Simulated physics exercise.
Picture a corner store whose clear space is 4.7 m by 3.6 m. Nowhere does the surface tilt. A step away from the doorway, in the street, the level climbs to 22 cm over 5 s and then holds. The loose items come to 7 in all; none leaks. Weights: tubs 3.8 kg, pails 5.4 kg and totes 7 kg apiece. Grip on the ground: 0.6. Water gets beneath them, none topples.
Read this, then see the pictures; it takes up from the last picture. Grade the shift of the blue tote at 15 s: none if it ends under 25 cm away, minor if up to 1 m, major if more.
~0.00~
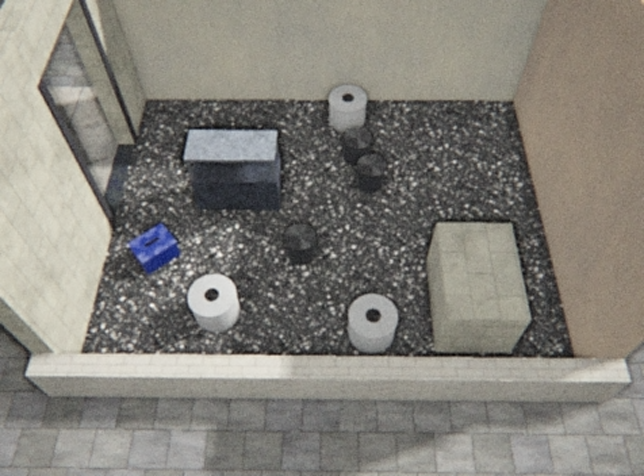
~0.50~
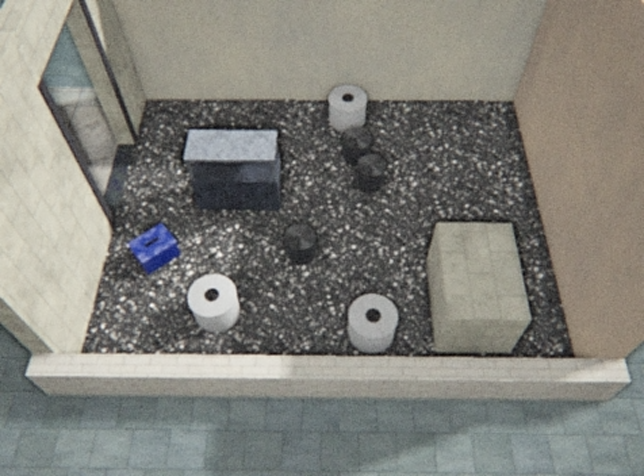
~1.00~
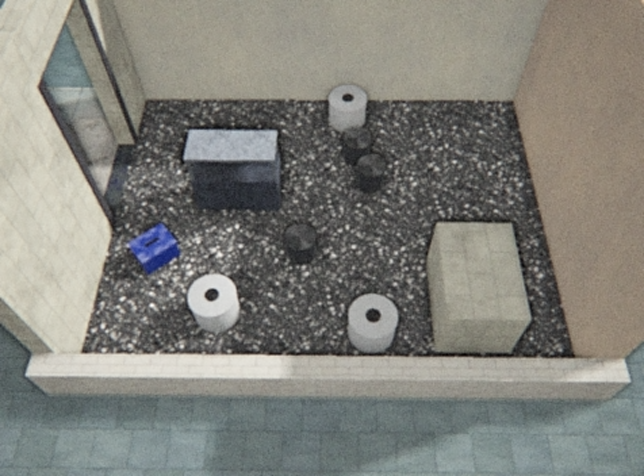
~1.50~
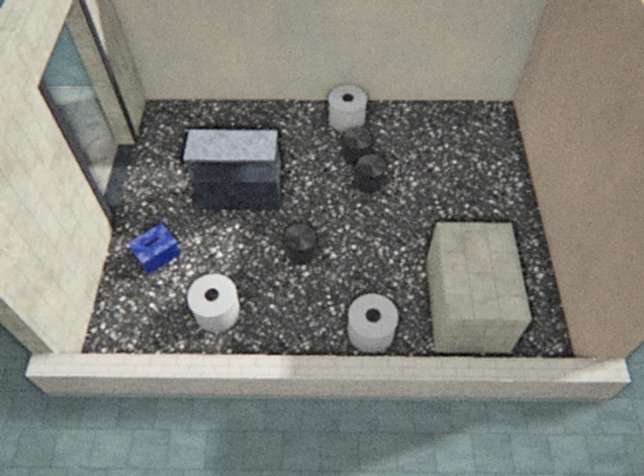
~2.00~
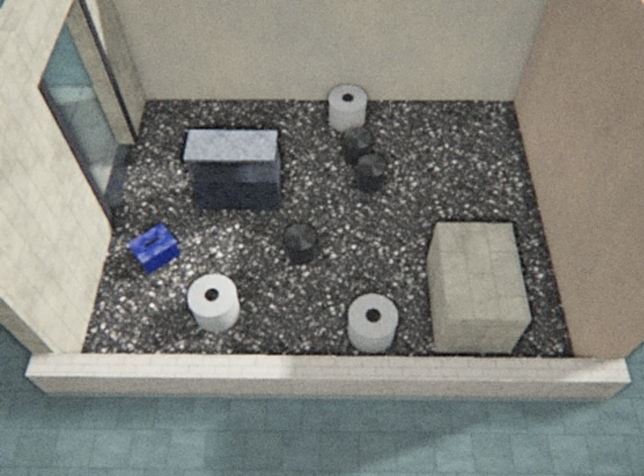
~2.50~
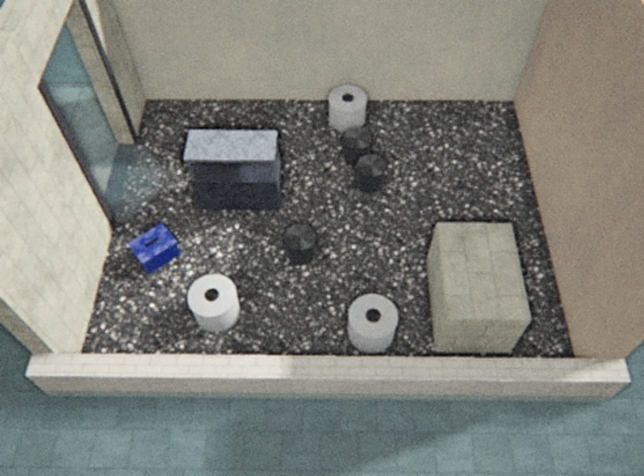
The shift is minor.
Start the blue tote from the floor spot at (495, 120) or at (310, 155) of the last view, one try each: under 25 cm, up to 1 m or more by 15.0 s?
Results in order: It ends up well away; it ends up well away.
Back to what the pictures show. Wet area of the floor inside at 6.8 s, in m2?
Roughly 13 m2 of it is wet.
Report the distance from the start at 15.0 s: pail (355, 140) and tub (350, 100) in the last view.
In turn: 50 cm, 30 cm.
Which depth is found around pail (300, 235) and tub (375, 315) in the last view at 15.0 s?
About 8 and 10 cm.
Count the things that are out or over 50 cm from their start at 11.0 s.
The number I get is 4.
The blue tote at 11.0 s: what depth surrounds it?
Roughly 5 cm at that moment.
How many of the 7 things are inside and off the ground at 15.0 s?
Count at that moment: 7.
After 3.5 s the blue tote is near (152, 243), 0.0 m from its start, aground; 0 afloat.
After 6.8 s the blue tote is near (149, 252), 0.1 m from its start, aground; 2 afloat.
After 11.0 s the blue tote is near (144, 257), 0.2 m from its start, aground; 5 afloat.
After 15.0 s the blue tote is near (164, 297), 0.7 m from its start, afloat; 7 afloat.
